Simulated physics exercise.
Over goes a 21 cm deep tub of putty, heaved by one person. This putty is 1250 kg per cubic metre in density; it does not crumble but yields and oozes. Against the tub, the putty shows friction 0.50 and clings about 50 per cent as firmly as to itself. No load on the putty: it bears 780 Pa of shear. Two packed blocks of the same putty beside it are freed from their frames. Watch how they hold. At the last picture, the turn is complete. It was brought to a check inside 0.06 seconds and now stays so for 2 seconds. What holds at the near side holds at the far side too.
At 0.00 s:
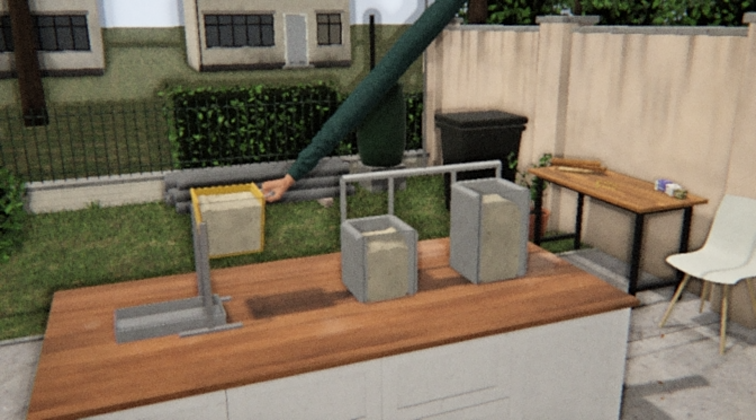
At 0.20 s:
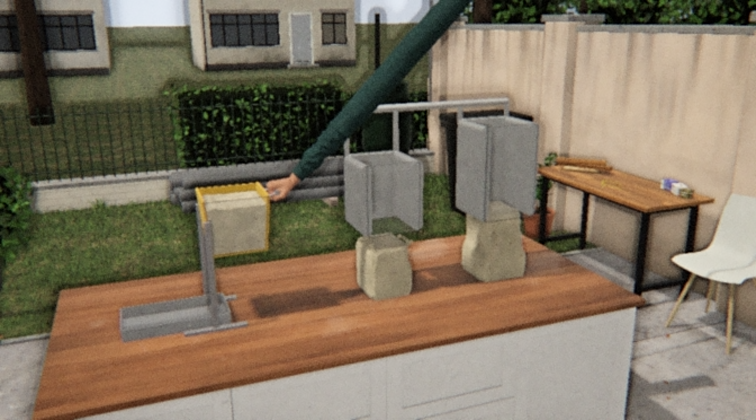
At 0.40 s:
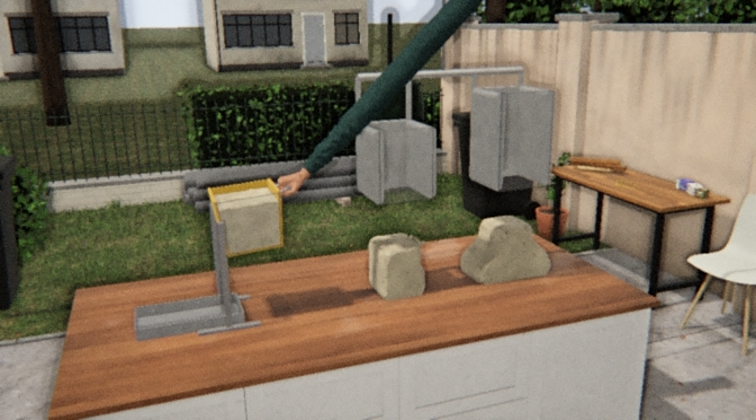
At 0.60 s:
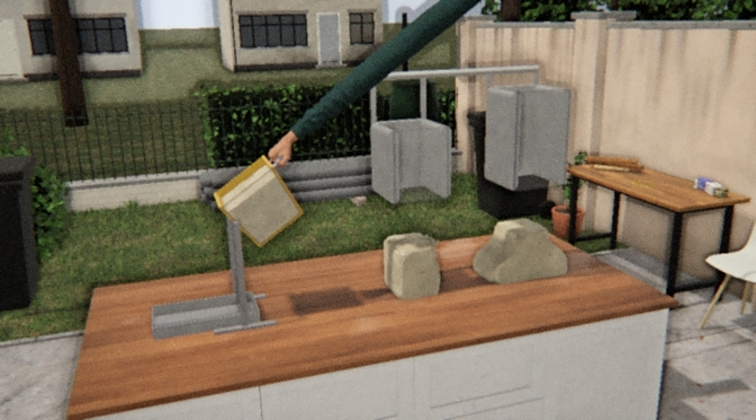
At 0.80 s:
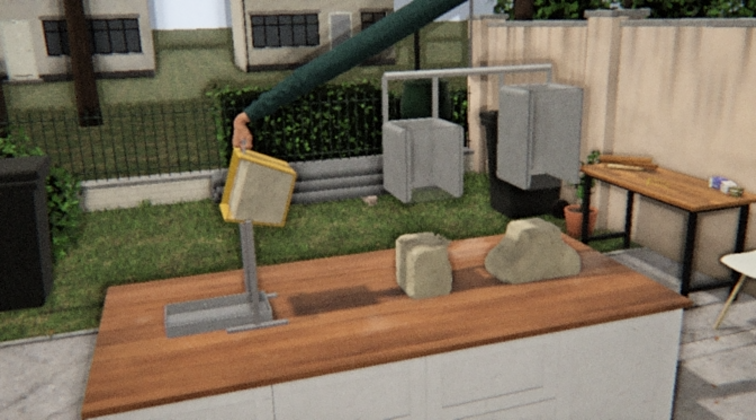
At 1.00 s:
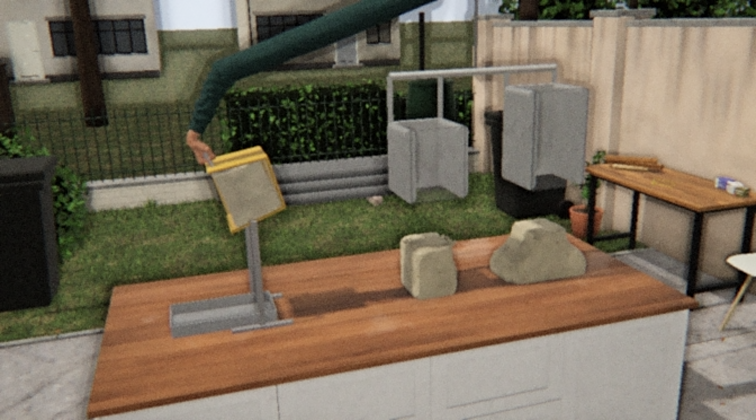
A green-sleeved arm holds a tub while moulds lift off sagging blocks, then turns it leftward.
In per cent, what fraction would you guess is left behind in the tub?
My guess is 0 per cent.
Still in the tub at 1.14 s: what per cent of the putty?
I'd put it close to 75 %.
After 1.14 s, the tub is at 105 degrees and holds 76 %.
After 1.31 s, the tub is at 105 degrees and holds 22 %.
After 1.48 s, the tub is at 105 degrees and holds 0 %.
After 1.65 s, the tub is at 105 degrees and holds 0 %.
After 3.00 s, the tub is at 105 degrees and holds 0 %.
